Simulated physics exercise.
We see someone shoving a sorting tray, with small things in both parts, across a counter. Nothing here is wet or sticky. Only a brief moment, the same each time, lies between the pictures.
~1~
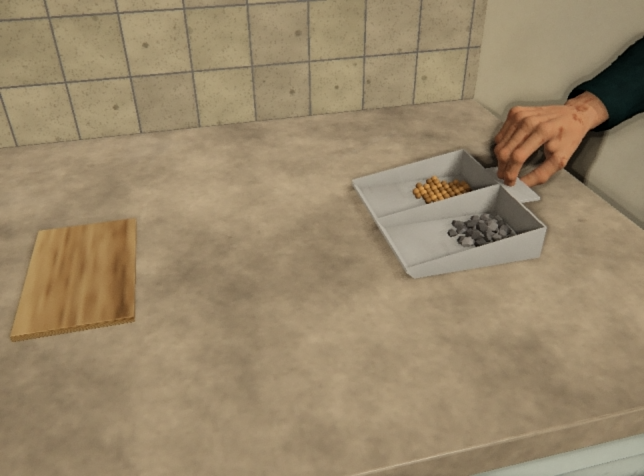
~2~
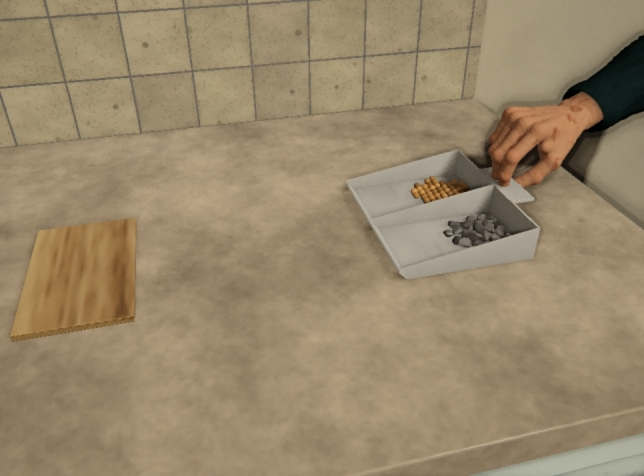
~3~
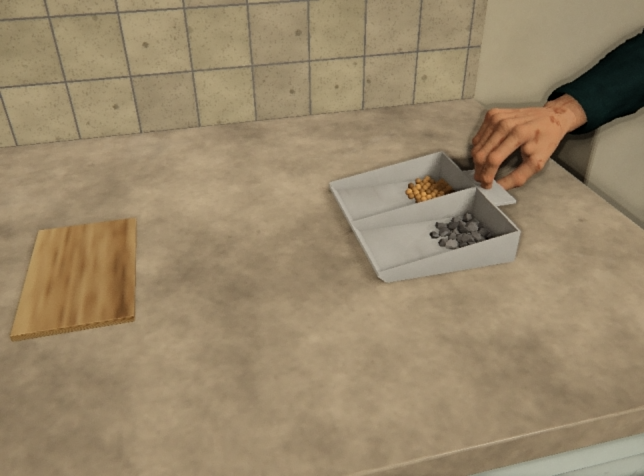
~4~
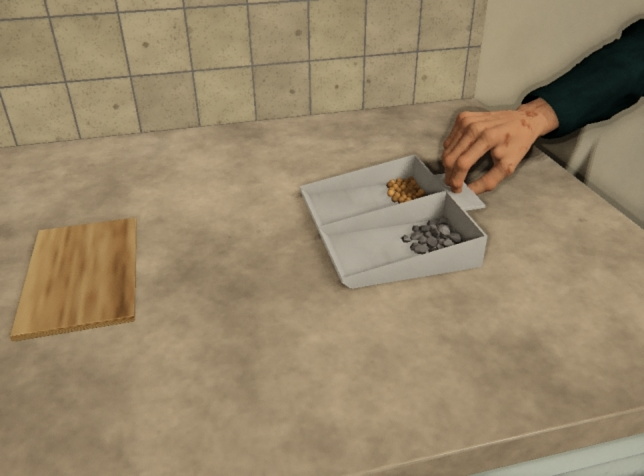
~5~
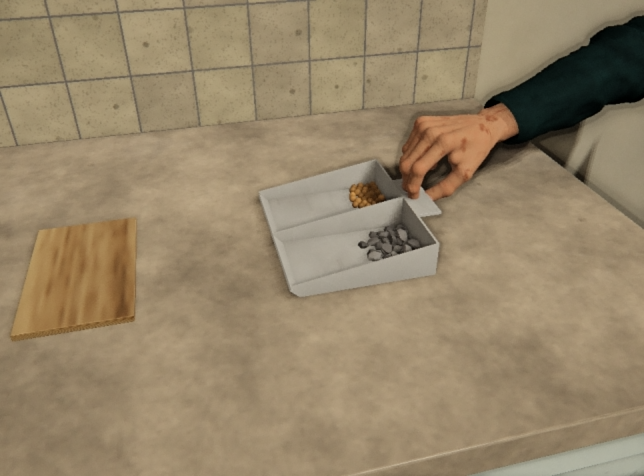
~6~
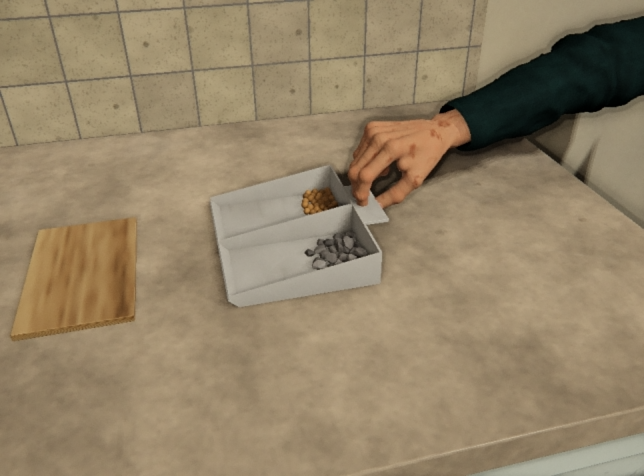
A hand in a dark green sleeve pushed a gray two-part tray, holding small orange-brown pieces and gray lumps, leftward across a mottled counter, slowly first and then faster, toward a flat wooden board.
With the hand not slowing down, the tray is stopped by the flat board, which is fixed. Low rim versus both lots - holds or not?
Nearer lot: Not held, farther lot: Not held.
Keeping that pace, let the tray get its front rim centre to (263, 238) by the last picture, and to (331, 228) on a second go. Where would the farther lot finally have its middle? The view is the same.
Roughly (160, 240), then (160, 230).
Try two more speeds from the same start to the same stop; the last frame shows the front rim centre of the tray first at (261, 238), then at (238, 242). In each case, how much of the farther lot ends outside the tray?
About 30 percent in the first try, about 40 percent in the second.
Then, 0.05 s after the last picture, tray still sliding, front rim near (171, 251); nearer lot all inside; farther lot all inside.
Then, 0.19 s after the last picture, tray stopped at the flat board; nearer lot a stray few out of the tray; farther lot a stray few out of the tray.
Then, 0.40 s after the last picture, tray stopped at the flat board; nearer lot about a quarter out of the tray; farther lot about half out of the tray.
By the end, tray stopped at the flat board; nearer lot about a quarter out of the tray; farther lot about half out of the tray.
